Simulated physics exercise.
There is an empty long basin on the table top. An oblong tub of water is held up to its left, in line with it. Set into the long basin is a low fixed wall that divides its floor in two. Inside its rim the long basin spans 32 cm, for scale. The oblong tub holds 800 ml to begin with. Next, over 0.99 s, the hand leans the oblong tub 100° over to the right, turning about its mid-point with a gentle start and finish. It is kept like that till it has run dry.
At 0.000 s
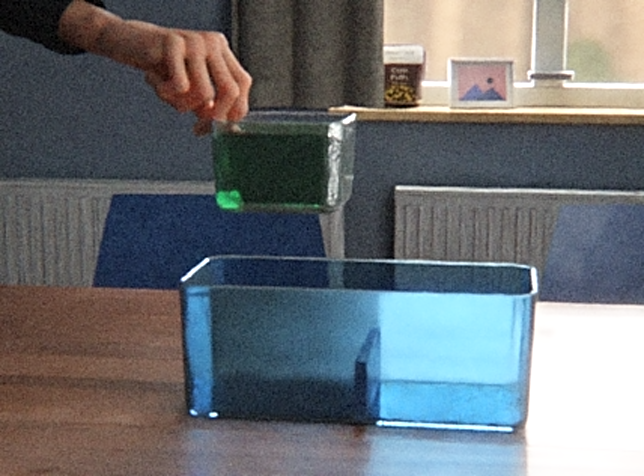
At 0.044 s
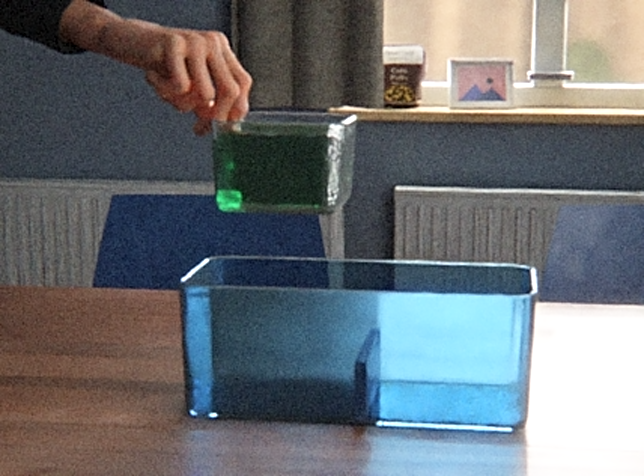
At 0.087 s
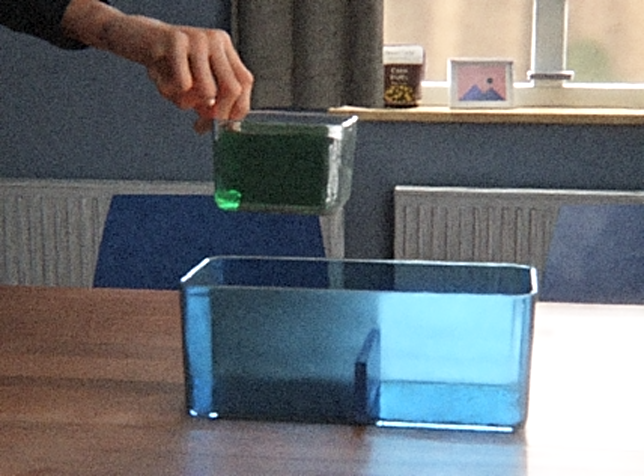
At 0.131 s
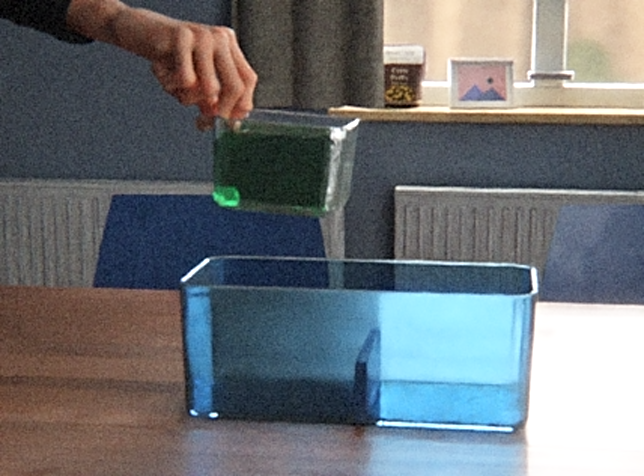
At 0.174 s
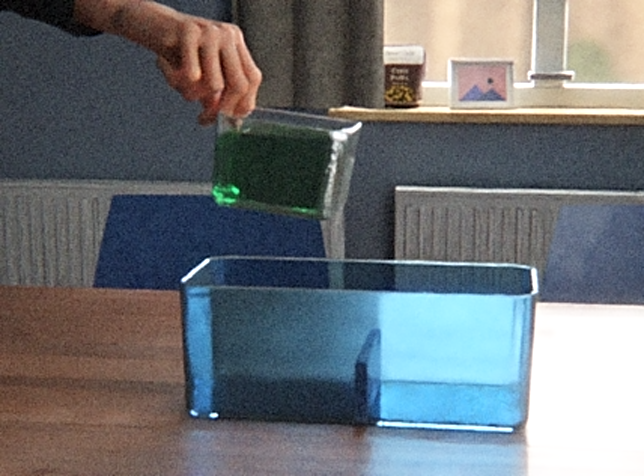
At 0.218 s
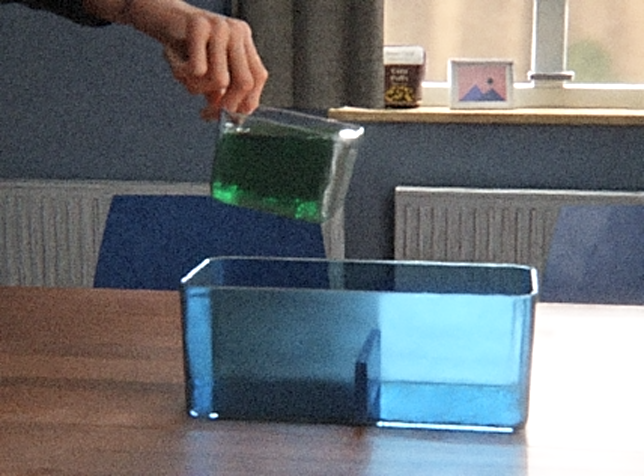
Dining room, a hand holding a clear tub of green liquid above a long blue basin, gradually leaning it slightly rightward.
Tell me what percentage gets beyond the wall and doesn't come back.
Around 92 % gets beyond the wall and stays.
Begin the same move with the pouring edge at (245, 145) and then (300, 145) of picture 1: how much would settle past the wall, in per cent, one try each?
Near 5 in a hundred on the first go and near 55 in a hundred on the second.
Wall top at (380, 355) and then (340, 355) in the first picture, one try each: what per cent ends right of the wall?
I'd put it at about 85 per cent for the first and about 95 per cent for the second.
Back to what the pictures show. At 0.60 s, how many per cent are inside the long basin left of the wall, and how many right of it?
I'd say some 0 in a hundred on the left and 12 on the right.
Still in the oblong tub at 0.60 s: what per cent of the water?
Around 62 percent.
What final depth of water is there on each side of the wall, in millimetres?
The left side settles near 2 mm and the right side near 38 mm.
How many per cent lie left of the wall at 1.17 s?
The left part holds close to 6 per cent.
After 0.60 s the tilt is 66° and 61 per cent is still to pour, 0 is left of the wall and 13 right of it.
After 0.88 s the tilt is 97° and 14 per cent is still to pour, 2 is left of the wall and 77 right of it.
After 1.17 s the tilt is 100° and 2 per cent is still to pour, 6 is left of the wall and 90 right of it.
After 1.49 s the tilt is 100° and 0 per cent is still to pour, 7 is left of the wall and 92 right of it.
In the end 7 per cent lies left of the wall, 92 right of it and 1 outside.
